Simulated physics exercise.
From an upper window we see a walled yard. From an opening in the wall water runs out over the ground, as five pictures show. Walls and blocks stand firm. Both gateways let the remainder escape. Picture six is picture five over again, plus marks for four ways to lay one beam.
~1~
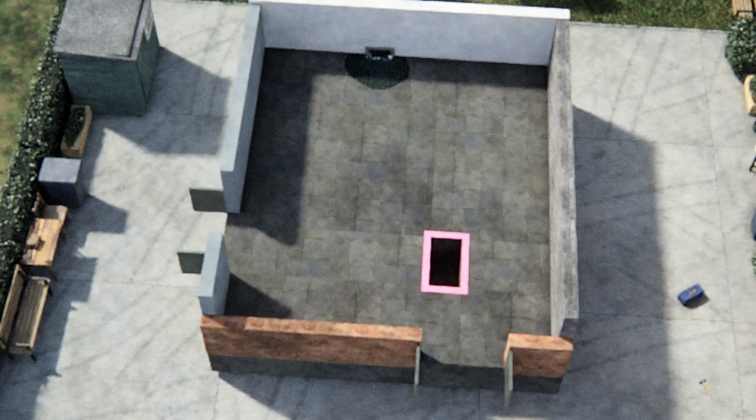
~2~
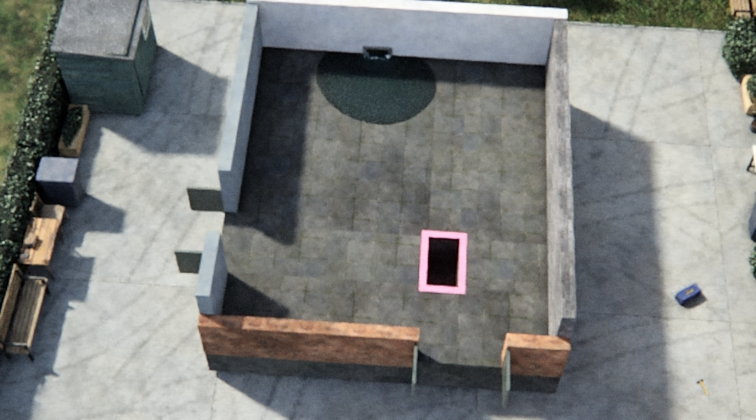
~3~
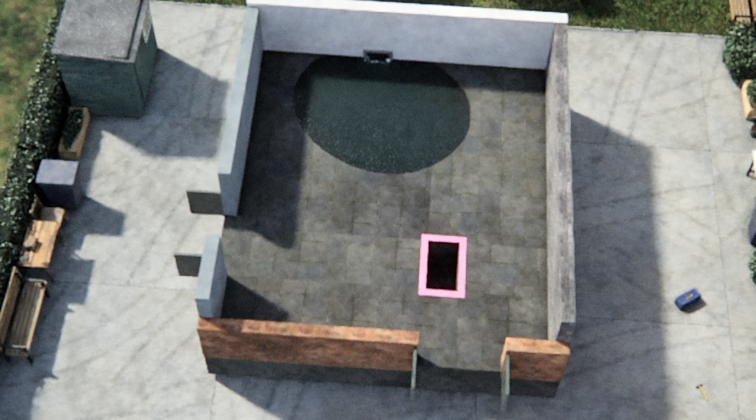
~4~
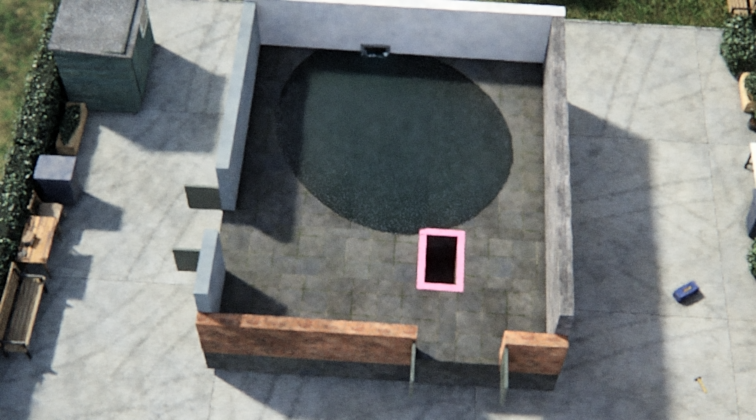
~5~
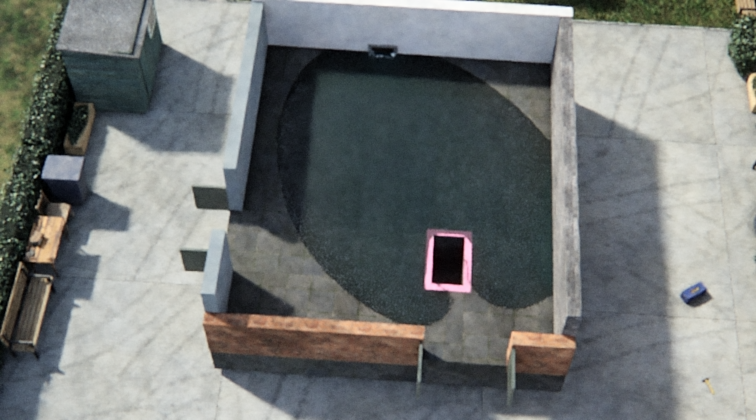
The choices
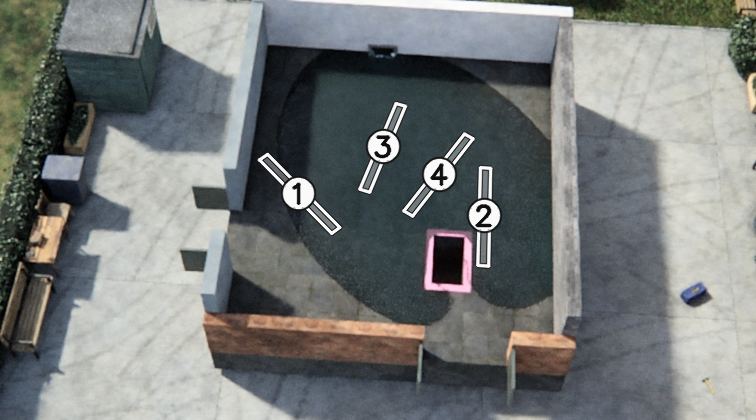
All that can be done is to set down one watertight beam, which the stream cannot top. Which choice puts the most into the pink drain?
2 beats the others.
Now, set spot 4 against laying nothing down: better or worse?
It is worse.
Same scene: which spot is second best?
Here it is spot 1.
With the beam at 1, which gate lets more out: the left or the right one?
More leaves on the right.
In white, 1 from (263, 157) to (335, 230); 2 from (483, 265) to (485, 167); 3 from (364, 190) to (400, 104); 4 from (408, 213) to (468, 136).
With 1, about 31 % of the stream goes into the pink drain, about 69 % out by the gates.
With 2, about 48 % of the stream goes into the pink drain, about 52 % out by the gates.
With 3, about 14 % of the stream goes into the pink drain, about 86 % out by the gates.
With 4, about 13 % of the stream goes into the pink drain, about 86 % out by the gates.
